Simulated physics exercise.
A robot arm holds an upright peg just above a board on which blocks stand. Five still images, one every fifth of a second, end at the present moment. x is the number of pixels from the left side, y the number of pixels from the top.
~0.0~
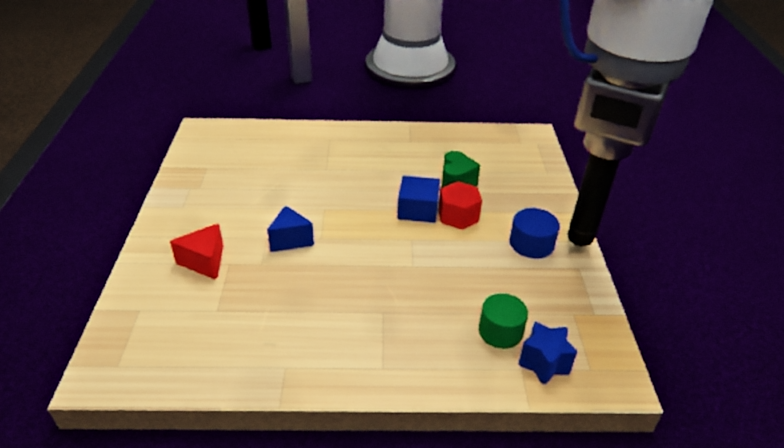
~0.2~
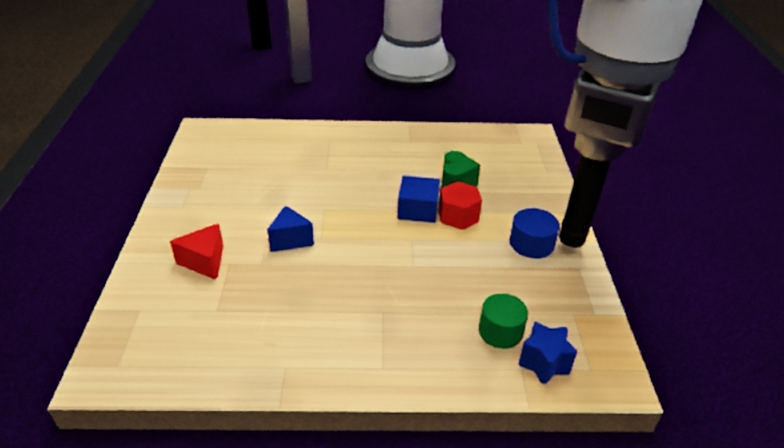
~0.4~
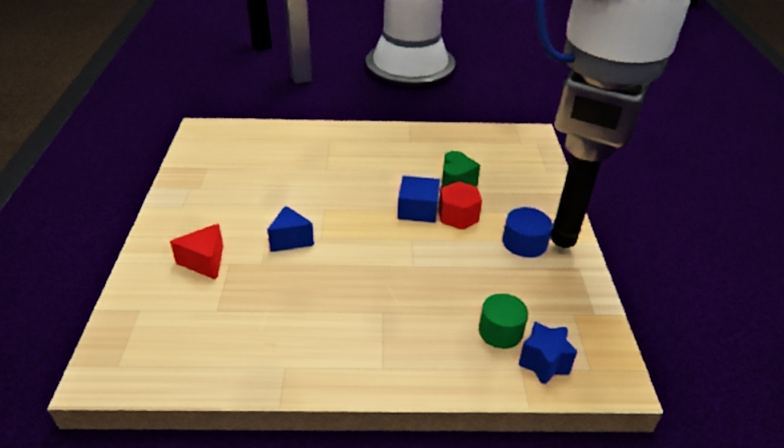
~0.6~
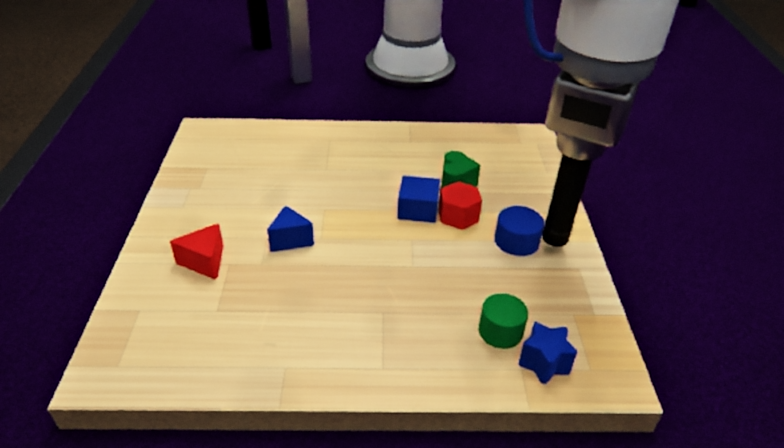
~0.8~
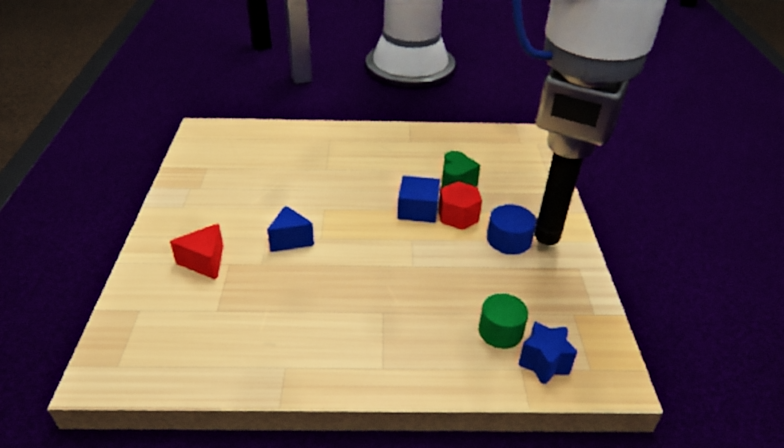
A robot arm's dark upright peg starts just right of the blue cylinder near the board's right side and moves left to meet it. The peg then nudges the cylinder a short way left, closer to the red hexagon, while the other red, green and blue blocks stay still.
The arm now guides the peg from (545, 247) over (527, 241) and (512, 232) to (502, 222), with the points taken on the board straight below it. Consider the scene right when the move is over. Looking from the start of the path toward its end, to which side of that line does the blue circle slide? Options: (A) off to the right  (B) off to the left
B (off to the left)
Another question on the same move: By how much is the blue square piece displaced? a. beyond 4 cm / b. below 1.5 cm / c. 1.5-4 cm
My pick is c.
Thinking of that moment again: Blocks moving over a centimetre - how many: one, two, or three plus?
Displaced: Three or more.
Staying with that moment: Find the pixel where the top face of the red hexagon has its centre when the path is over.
The spot you're after is about (439, 184) in the image.
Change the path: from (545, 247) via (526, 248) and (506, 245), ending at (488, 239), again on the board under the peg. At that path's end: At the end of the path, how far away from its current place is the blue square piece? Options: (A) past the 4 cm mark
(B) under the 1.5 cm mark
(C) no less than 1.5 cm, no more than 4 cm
Option C.
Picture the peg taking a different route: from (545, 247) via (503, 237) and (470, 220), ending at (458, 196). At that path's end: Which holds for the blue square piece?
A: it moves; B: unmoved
A
The first path, step by step. Halfway along, peg at (520, 227); blue square piece at (414, 186); red hexagon at (453, 190); blue circle at (487, 210).
At the end, peg at (503, 213); blue square piece at (400, 183), turned 15° anticlockwise; green heart in place; red hexagon at (439, 184); blue circle at (471, 203).
